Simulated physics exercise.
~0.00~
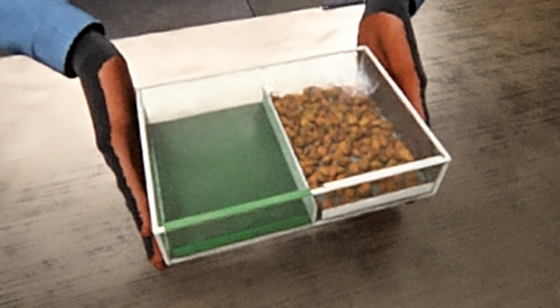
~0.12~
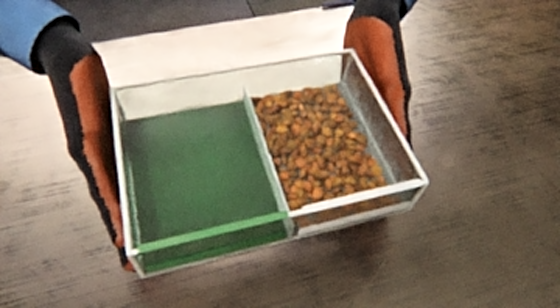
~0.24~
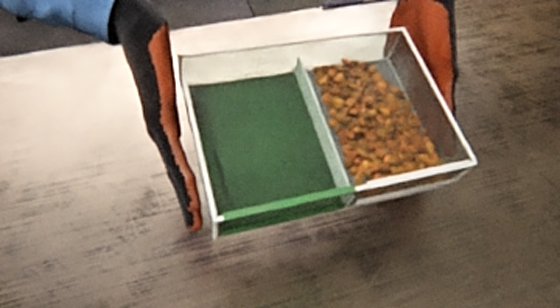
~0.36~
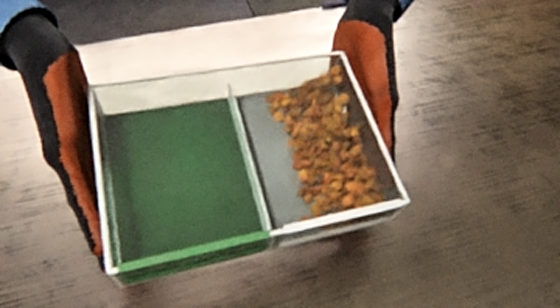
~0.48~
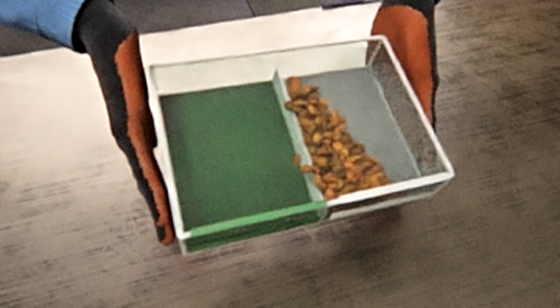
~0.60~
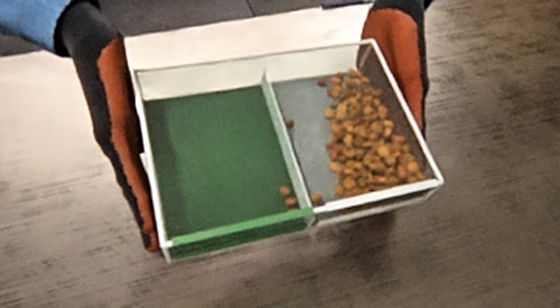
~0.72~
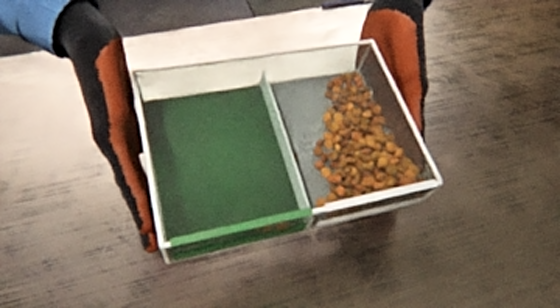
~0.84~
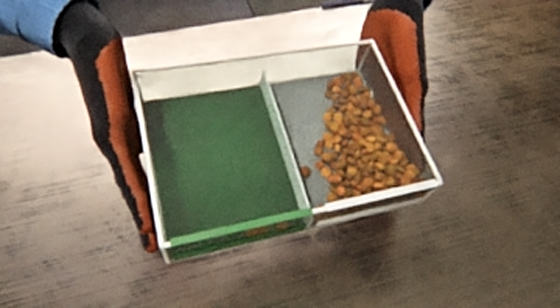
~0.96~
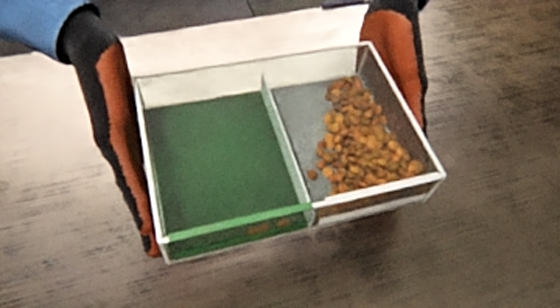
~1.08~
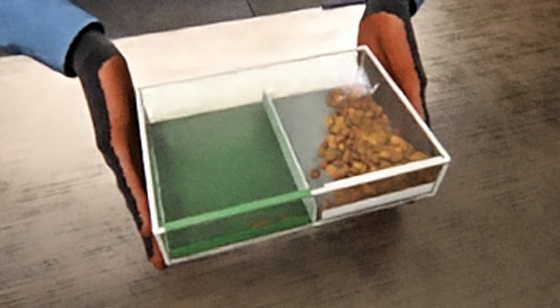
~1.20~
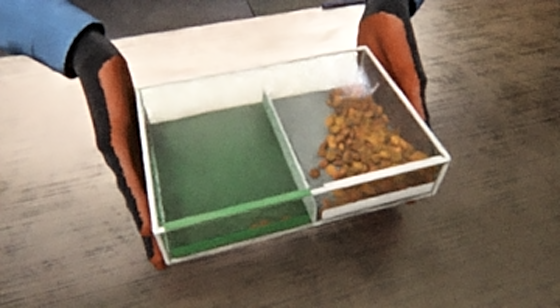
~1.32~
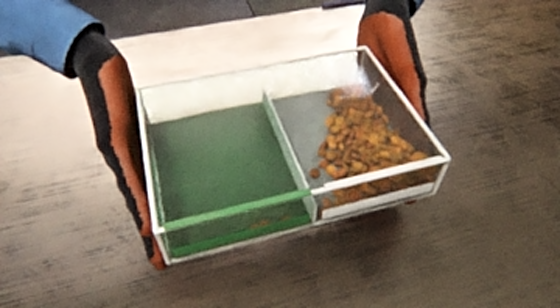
Gloved hands shake and tilt a clear divided box, leaving brown kibble in the white side.
